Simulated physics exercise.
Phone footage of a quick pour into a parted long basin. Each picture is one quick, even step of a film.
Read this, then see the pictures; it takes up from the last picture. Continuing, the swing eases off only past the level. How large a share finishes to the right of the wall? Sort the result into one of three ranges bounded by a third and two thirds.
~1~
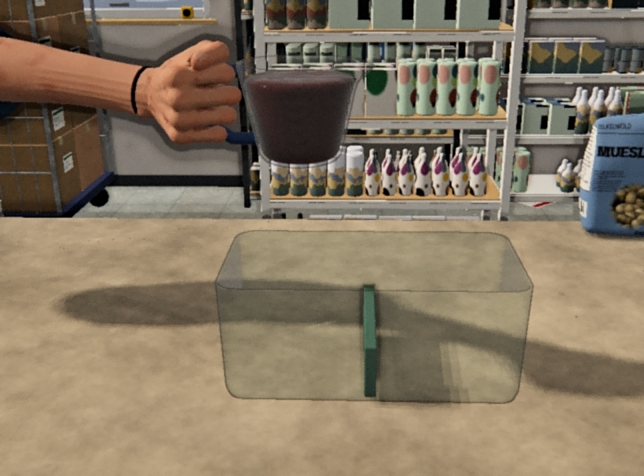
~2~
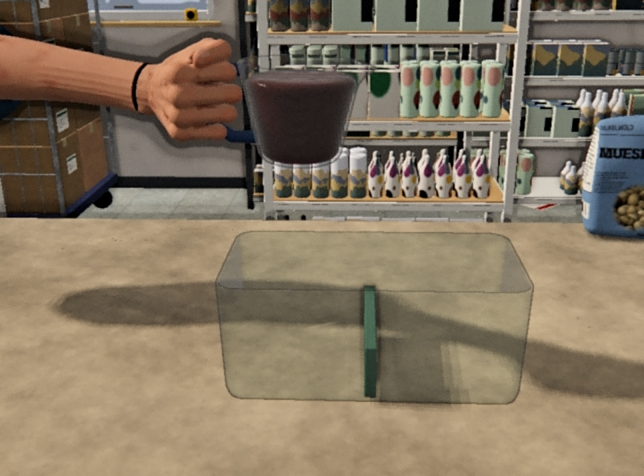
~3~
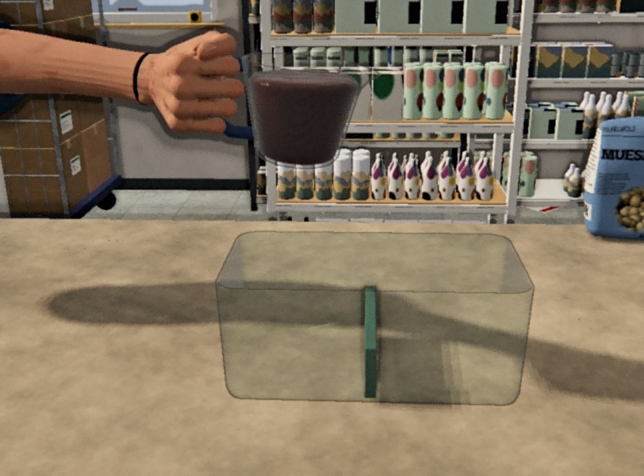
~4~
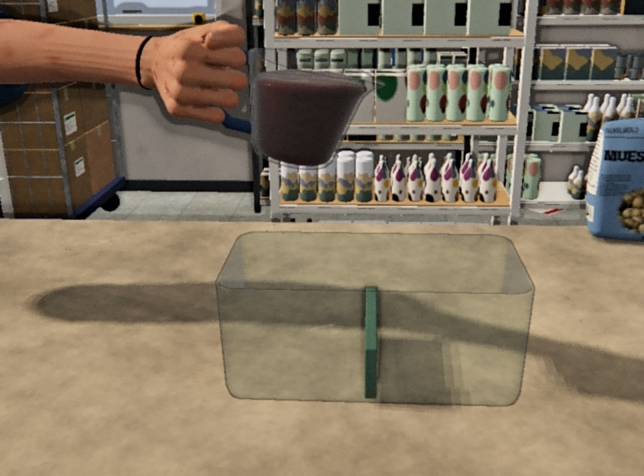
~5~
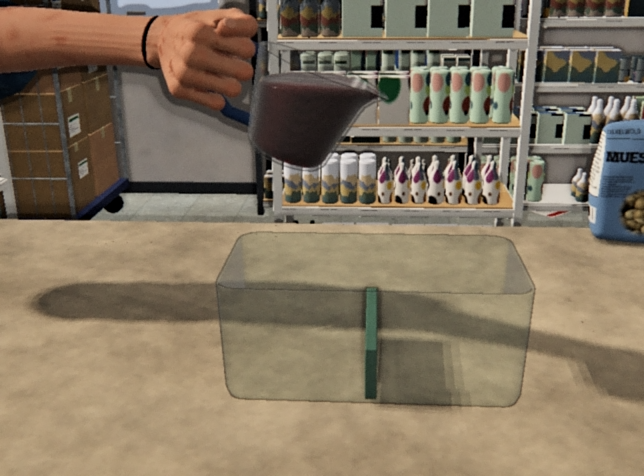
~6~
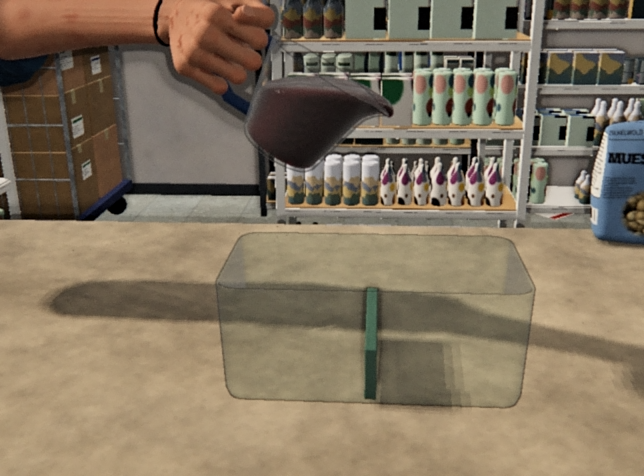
It falls in the top range, above two thirds.
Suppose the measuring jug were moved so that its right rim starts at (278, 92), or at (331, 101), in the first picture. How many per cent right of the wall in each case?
It comes to 5 % the first time and 50 % the second.
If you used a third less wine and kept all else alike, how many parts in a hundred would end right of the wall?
Roughly 90 in a hundred.
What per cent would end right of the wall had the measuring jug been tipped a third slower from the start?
Roughly 95 %.
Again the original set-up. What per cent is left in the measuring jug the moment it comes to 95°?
Roughly 35 percent remains at that point.
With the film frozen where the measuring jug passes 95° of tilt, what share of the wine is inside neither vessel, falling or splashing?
Roughly 35 percent.
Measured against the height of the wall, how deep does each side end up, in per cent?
Once it settles, the left reaches around 0 and the right around 40.
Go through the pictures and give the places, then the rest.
In the first frame, tilt 0°; pouring edge (376, 64); surface from (245, 78) to (357, 76); the long basin's rim runs from (227, 259) to (519, 262); the wall's top is at (370, 315).
In the second frame, tilt 2°; pouring edge (378, 67); surface from (246, 76) to (357, 78).
In the third frame, tilt 6°; pouring edge (381, 73); surface from (251, 76) to (361, 80).
In the fourth frame, tilt 13°; pouring edge (385, 83); surface from (255, 75) to (367, 83).
In the fifth frame, tilt 22°; pouring edge (389, 97); surface from (259, 80) to (379, 89).
In the sixth frame, tilt 33°; pouring edge (390, 114); surface from (261, 86) to (382, 103); 4 per cent is over the edge.
A moment on, the measuring jug is tipped on its side and 33 per cent is still to pour, 0 is left of the wall and 33 right of it.
Next, the measuring jug is tipped right over and 2 per cent is still to pour, 3 is left of the wall and 89 right of it.
Then the measuring jug is tipped right over and 0 per cent is still to pour, 5 is left of the wall and 92 right of it.
Later the measuring jug is tipped right over and 0 per cent is still to pour, 5 is left of the wall and 92 right of it.
Finally, 5 per cent lies left of the wall, 92 right of it and 2 outside.
